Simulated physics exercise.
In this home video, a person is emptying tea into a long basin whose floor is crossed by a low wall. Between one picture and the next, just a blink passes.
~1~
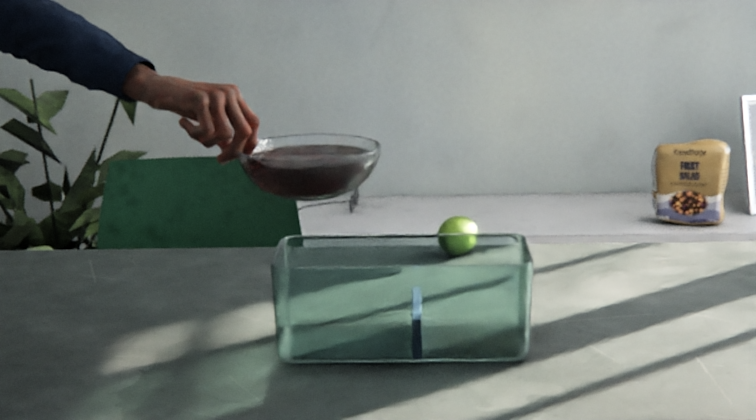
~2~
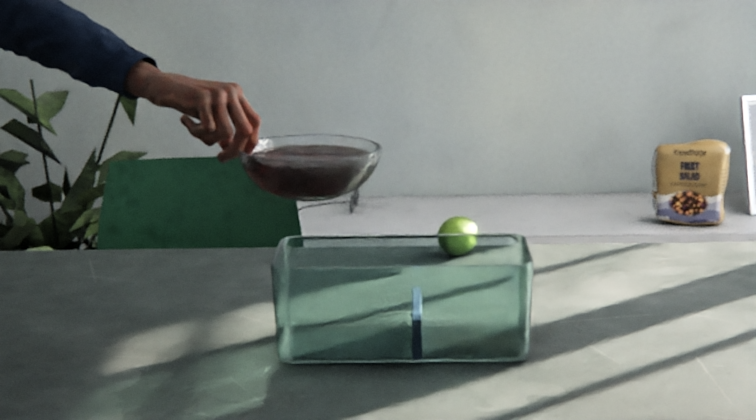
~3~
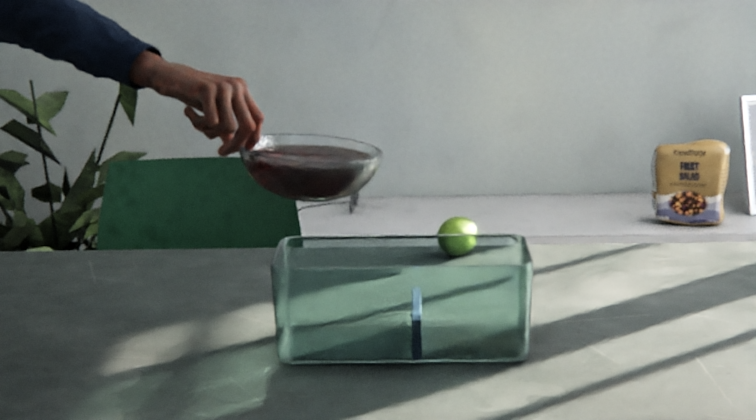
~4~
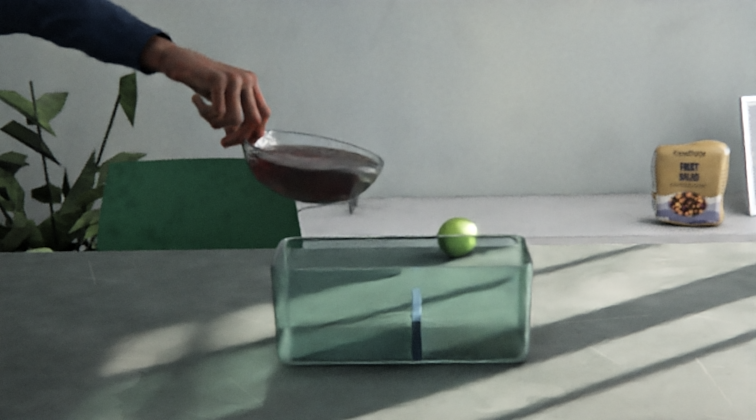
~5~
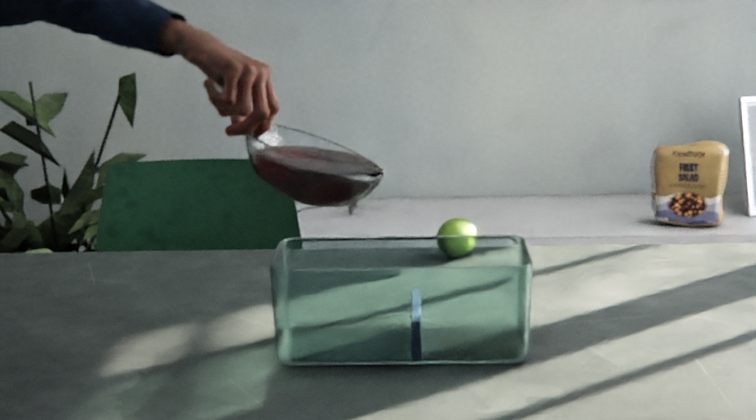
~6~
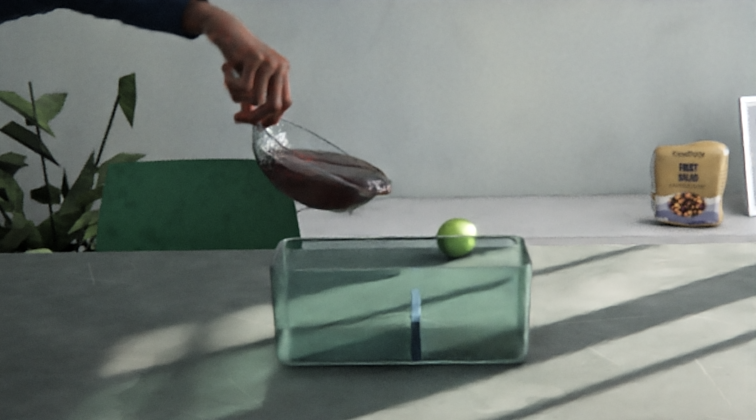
A hand tilts a glass bowl of dark tea rightward above a long clear basin.
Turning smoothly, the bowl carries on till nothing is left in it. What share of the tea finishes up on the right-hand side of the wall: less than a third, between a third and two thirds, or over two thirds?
Between a third and two thirds.
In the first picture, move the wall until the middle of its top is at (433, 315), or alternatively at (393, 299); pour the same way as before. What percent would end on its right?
It works out to around 30 per cent for the first and around 70 per cent for the second.
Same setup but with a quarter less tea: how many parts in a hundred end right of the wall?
About 40 per cent.
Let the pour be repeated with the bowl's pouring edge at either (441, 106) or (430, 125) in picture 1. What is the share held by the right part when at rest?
About 75 per cent, then about 75 per cent.
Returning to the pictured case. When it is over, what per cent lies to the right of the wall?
Around 45 %.
A moment on, the bowl is tipped on its side and 3 per cent is still to pour, 38 is left of the wall and 49 right of it.
Next, the bowl is tipped right over and 0 per cent is still to pour, 46 is left of the wall and 41 right of it.
Then the bowl is tipped right over and 0 per cent is still to pour, 50 is left of the wall and 47 right of it.
Later the bowl is tipped right over and 0 per cent is still to pour, 50 is left of the wall and 46 right of it.
In the end 50 per cent lies left of the wall, 46 right of it and 3 outside.
